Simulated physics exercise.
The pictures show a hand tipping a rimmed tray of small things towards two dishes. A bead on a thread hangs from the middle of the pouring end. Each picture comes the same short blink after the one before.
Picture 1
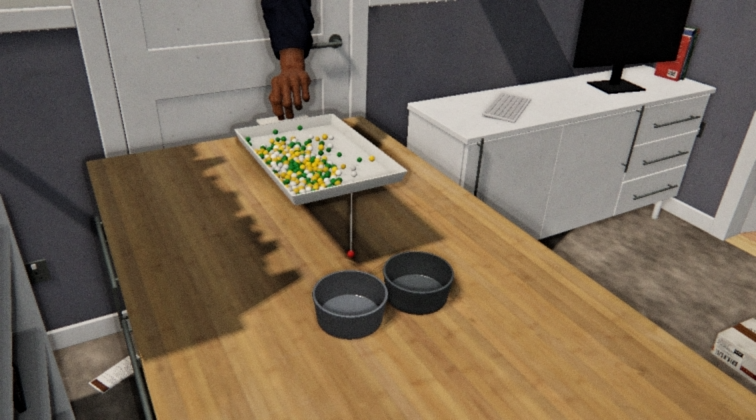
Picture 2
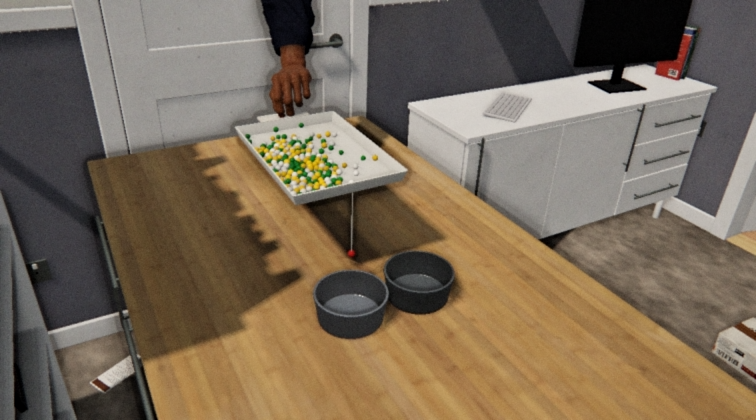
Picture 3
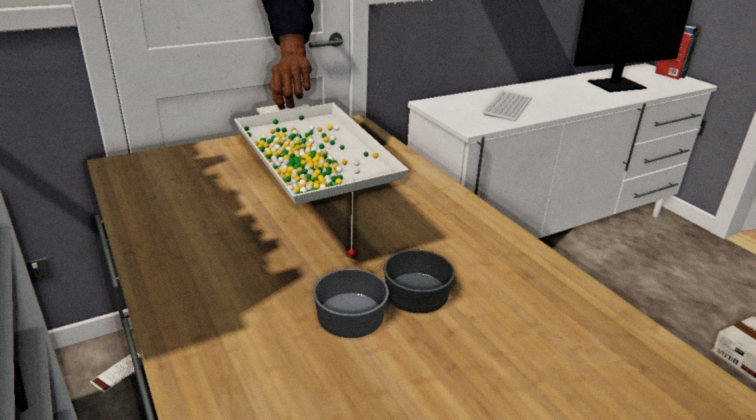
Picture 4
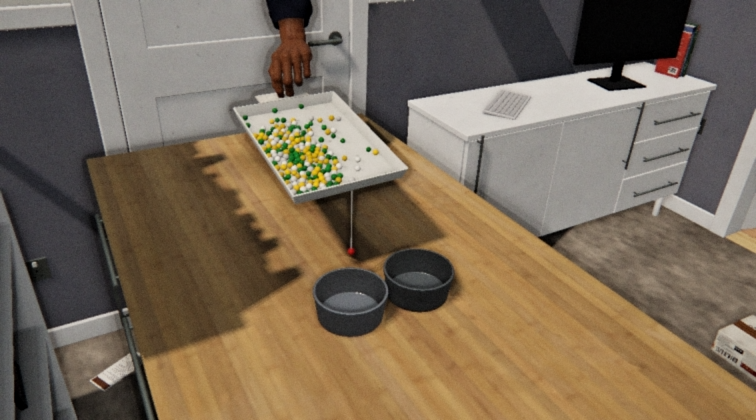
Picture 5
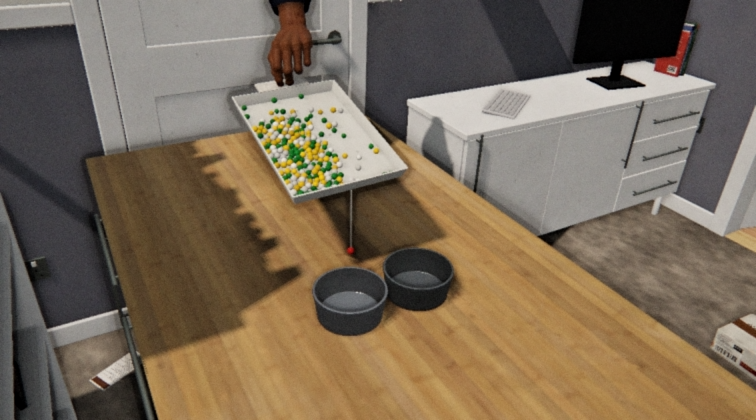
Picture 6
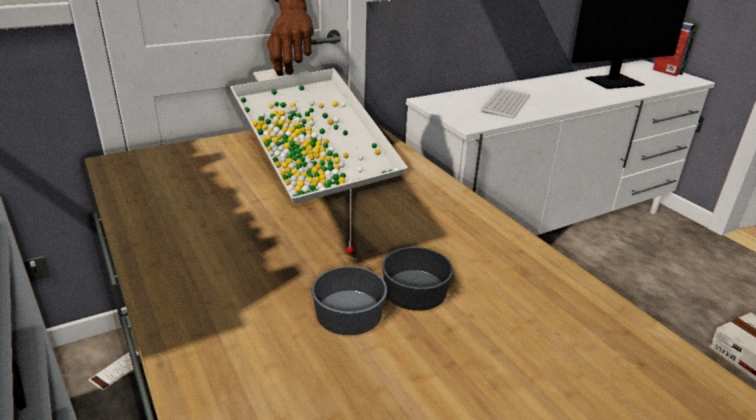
In a room with a wooden table, a hand holds a white rimmed tray of green, yellow and white beads, nearly level, behind two dark round dishes. The hand raises the back of the tray steadily, steepening its slope, and the beads shift, a few at first, then most of them.
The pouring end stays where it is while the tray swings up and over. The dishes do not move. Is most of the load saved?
Together they catch over half.
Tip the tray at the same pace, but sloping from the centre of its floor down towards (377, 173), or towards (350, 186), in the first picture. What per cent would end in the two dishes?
The first gives 40 %, the second 80 %.
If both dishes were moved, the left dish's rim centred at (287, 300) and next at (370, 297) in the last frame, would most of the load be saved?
First above a half, then less than half.
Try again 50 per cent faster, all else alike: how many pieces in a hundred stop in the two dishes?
Roughly 70 in a hundred.
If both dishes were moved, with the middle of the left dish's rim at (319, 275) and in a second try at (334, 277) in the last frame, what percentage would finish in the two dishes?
Near 60 % and 70 %.
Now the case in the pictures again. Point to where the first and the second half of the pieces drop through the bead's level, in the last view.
At about (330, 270), then at (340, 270).
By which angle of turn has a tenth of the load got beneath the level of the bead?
At about 70°.
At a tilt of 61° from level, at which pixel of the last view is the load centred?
Roughly at (333, 182).
Just after the last frame, tray tipped steeply; the larger part on the tray; just a few in the left dish; about a tenth in the air.
A moment on, tray tipped right over; about a tenth on the tray; roughly half in the left dish; about a tenth in the right dish; roughly a quarter outside both; about a tenth in the air.
Further on, tray tipped past a quarter turn; roughly two thirds in the left dish; about a tenth in the right dish; roughly a third outside both.
When it is over, tray tipped past a quarter turn; roughly two thirds in the left dish; about a tenth in the right dish; roughly a third outside both.
